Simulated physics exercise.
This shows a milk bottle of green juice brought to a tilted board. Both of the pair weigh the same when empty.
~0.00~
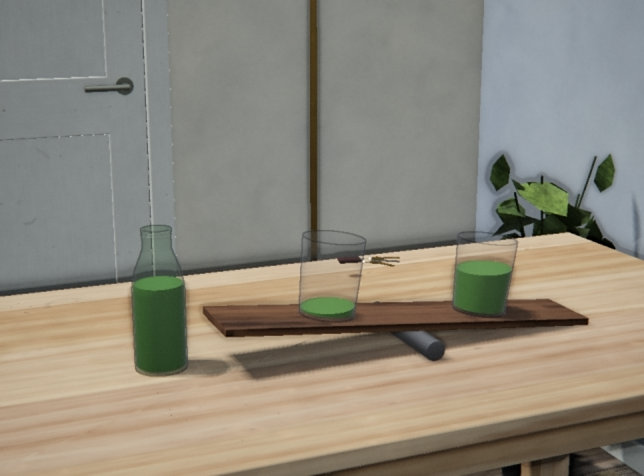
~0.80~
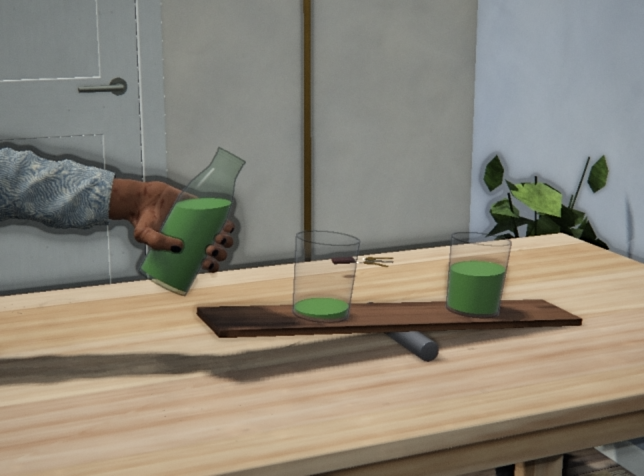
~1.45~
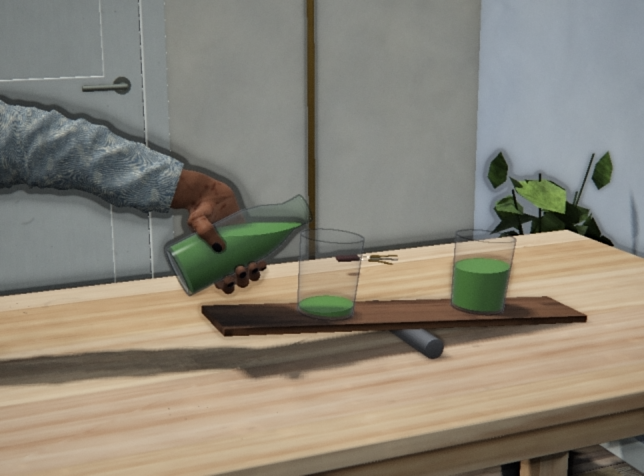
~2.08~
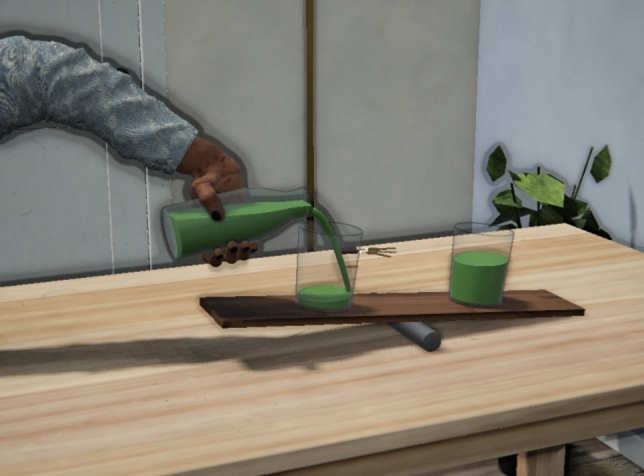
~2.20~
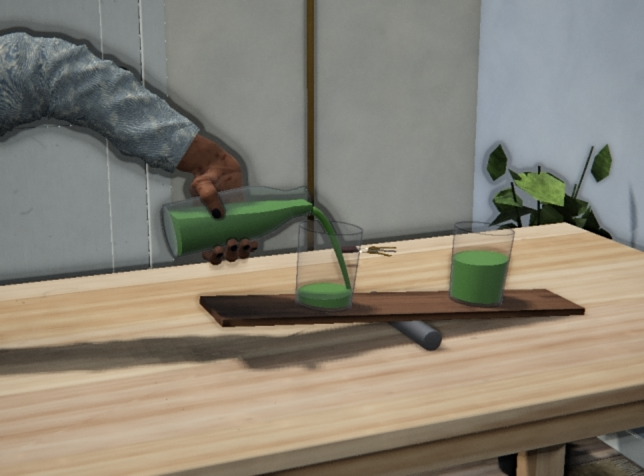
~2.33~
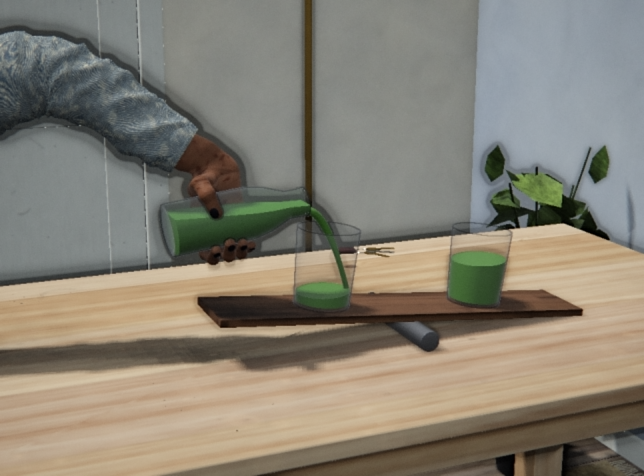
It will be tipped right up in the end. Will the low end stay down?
No, it rises.
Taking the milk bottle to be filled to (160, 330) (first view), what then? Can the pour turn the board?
With that start, it sits tight.
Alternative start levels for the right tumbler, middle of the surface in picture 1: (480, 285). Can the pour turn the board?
Verdict: Tips over.
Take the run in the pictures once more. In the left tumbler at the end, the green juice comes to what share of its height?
I'd say close to 80 per cent.
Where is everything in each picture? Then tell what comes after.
At the start; milk bottle (158, 296) about two thirds full; left tumbler (331, 273) nearly empty, raised; right tumbler (483, 272) about half full, on the low side, in the first frame.
A hand has the milk bottle; round bar (427, 349); left tumbler nearly empty, surface at (321, 307), in the second frame.
The milk bottle is tipped; milk bottle (245, 238) tipped 70° with all of its load; left tumbler (329, 272) nearly empty, in the third frame.
The stream is running; round bar (429, 340); left tumbler nearly empty, surface at (324, 294); right tumbler about half full, surface at (480, 259), in the fourth frame.
The stream is running; milk bottle (242, 215) tipped 85° with nearly all of its load; left tumbler (328, 263) nearly empty, in the fifth frame.
The stream is running; round bar (427, 339); left tumbler nearly empty, surface at (322, 291); right tumbler about half full, surface at (478, 259), in the sixth frame.
Around 4.6 s, the left tumbler is about half full; the board leans as before.
Around 6.3 s, the left tumbler is about three quarters full; the board has swung over, and that end is down.
Around 8.3 s, the left tumbler is about three quarters full; the board has swung over, and that end is down.
